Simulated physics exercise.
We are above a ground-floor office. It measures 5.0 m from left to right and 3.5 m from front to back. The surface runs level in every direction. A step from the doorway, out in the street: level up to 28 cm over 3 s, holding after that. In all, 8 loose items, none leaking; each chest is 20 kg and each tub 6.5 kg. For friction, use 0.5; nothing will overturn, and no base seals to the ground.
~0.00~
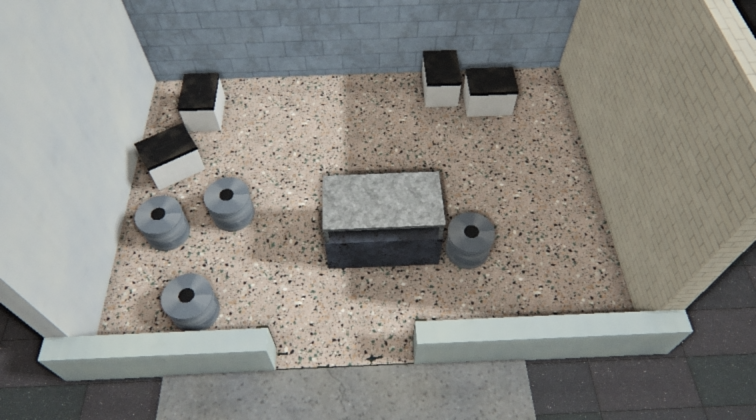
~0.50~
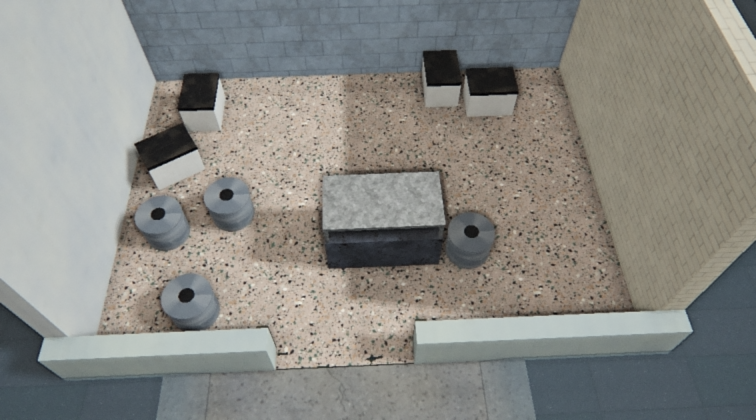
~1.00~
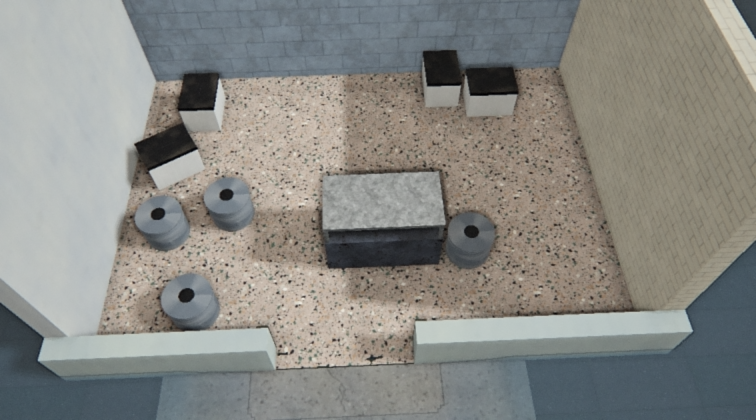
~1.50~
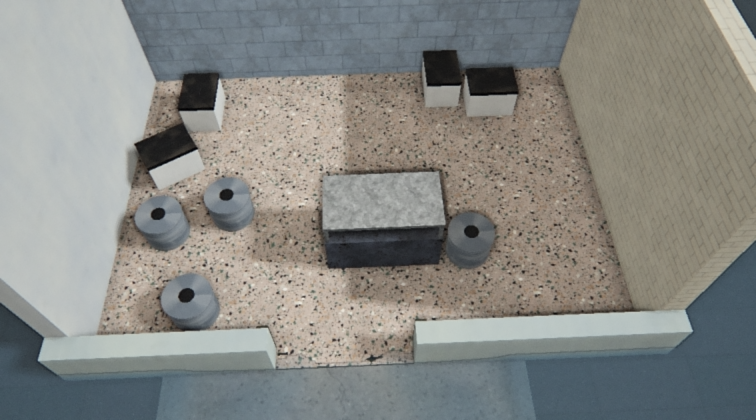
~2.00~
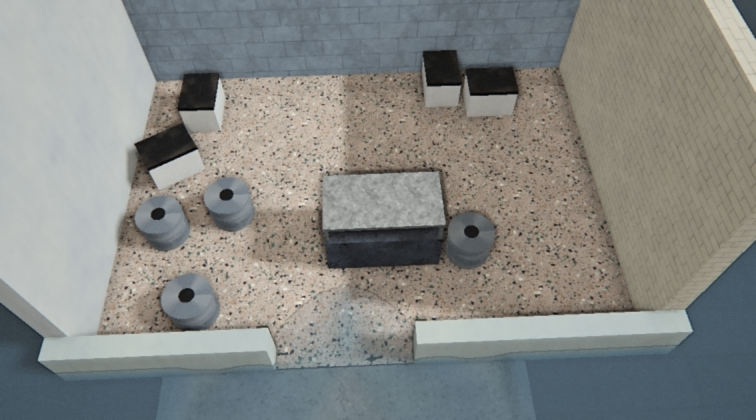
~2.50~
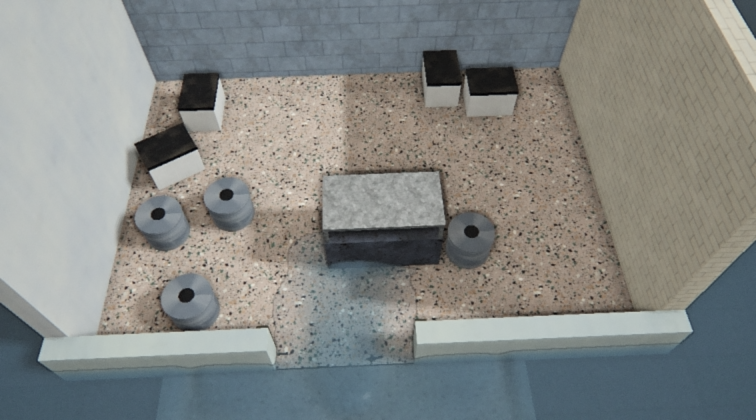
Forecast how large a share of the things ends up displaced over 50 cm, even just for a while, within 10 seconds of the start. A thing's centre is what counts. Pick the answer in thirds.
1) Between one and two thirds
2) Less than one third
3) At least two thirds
At least two thirds.
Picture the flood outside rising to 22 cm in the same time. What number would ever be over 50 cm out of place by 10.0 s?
Under that setup the answer is 5.
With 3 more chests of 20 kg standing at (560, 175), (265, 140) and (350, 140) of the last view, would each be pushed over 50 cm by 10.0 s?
One: Beyond it. Two: Beyond it. Three: Within it.
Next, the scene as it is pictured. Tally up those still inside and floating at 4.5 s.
By my count, 1.
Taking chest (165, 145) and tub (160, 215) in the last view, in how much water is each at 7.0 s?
Around 15 cm and 13 cm.
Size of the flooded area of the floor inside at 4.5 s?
Some 10.0 m2.
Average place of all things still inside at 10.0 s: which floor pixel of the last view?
The centre sits near (382, 166).
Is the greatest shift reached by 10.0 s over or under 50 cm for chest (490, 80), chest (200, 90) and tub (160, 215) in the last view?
Taking them in turn, the first is within the limit, the second beyond the limit and the third beyond the limit.
After 3.5 s 0 of 8 are over 50 cm from their spots; 0 afloat.
After 4.5 s 1 of 8 are over 50 cm from their spots; 1 afloat.
After 7.0 s 4 of 8 are over 50 cm from their spots; 5 afloat.
After 10.0 s 6 of 8 are over 50 cm from their spots, and 7 have been at some point; 8 afloat.
